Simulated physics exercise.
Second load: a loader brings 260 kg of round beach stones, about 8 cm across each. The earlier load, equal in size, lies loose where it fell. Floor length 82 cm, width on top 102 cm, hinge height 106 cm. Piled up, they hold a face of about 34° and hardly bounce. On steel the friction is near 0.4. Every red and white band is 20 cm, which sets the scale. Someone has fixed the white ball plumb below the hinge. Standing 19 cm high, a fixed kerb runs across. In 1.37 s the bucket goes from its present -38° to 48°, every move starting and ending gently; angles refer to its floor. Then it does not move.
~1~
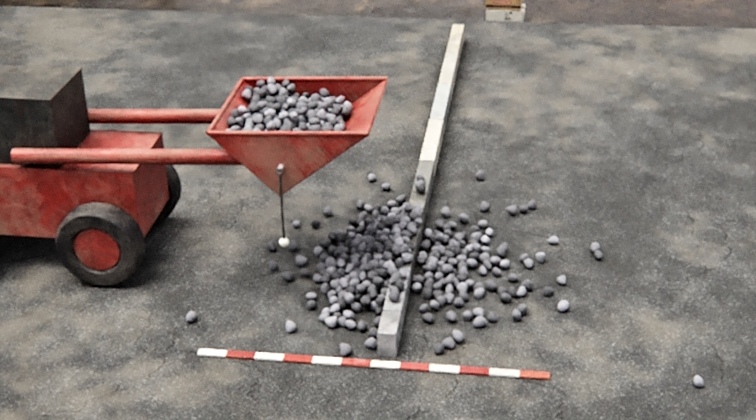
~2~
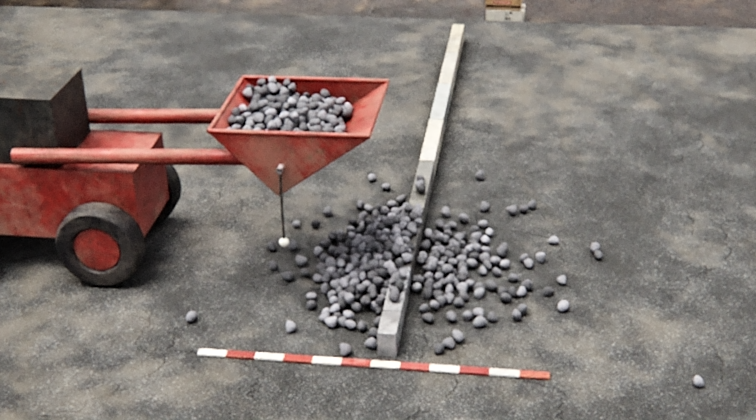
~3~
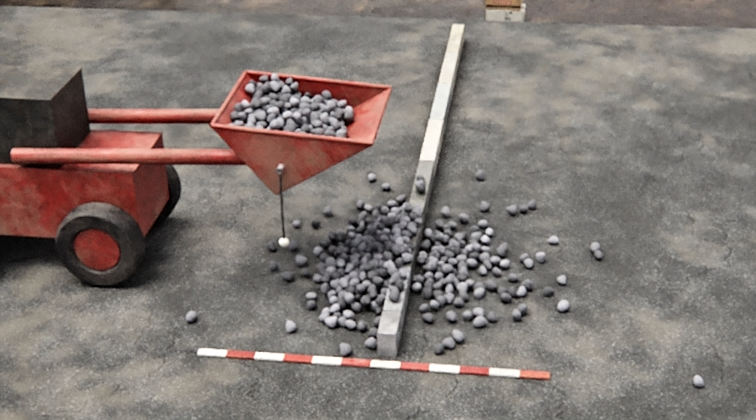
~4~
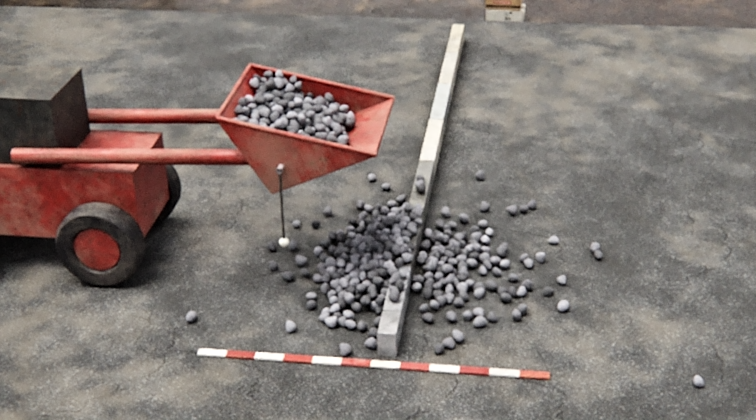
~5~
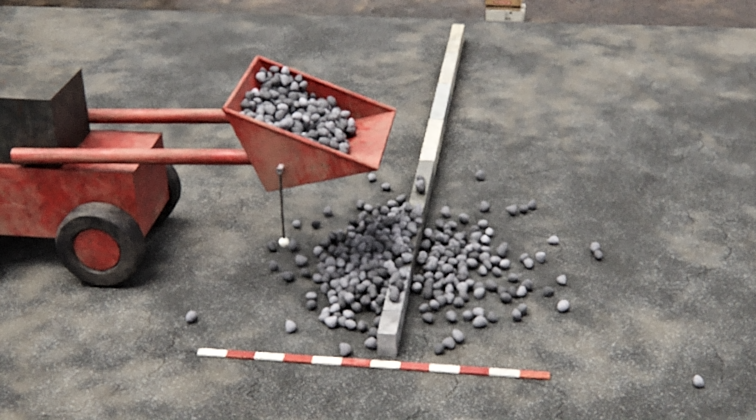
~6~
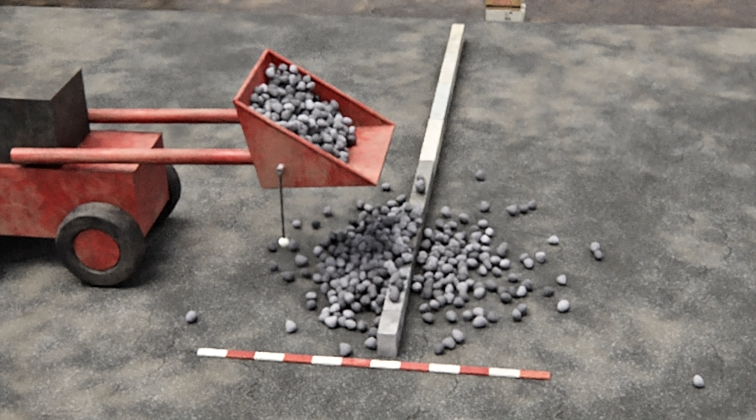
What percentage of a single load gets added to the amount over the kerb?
19 %.
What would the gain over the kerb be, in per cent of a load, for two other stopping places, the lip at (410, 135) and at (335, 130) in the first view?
About 75 per cent from the first spot and 0 per cent from the second.
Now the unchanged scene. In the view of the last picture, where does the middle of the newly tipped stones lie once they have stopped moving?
Centre: Approx. (370, 251).
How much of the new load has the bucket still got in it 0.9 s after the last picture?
Close to 20 per cent of the load.
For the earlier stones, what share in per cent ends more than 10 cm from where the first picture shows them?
Estimate: 15 %, roughly.
Then, 0.4 s after the last picture the floor is at 35°; in per cent of one load, 97 in the bucket, 72 on this side of the kerb, 30 over the kerb; the foremost stones are at (580, 280).
Then, 0.9 s after the last picture the floor is at 48°; in per cent of one load, 19 in the bucket, 145 on this side of the kerb, 36 over the kerb; the foremost stones are at (580, 280).
Then, 1.2 s after the last picture the floor is at 48°; in per cent of one load, 0 in the bucket, 154 on this side of the kerb, 46 over the kerb; the foremost stones are at (580, 280).
Then, 3.8 s after the last picture the floor is at 48°; in per cent of one load, 0 in the bucket, 151 on this side of the kerb, 49 over the kerb; the foremost stones are at (580, 280). Net gain over the kerb, 19.
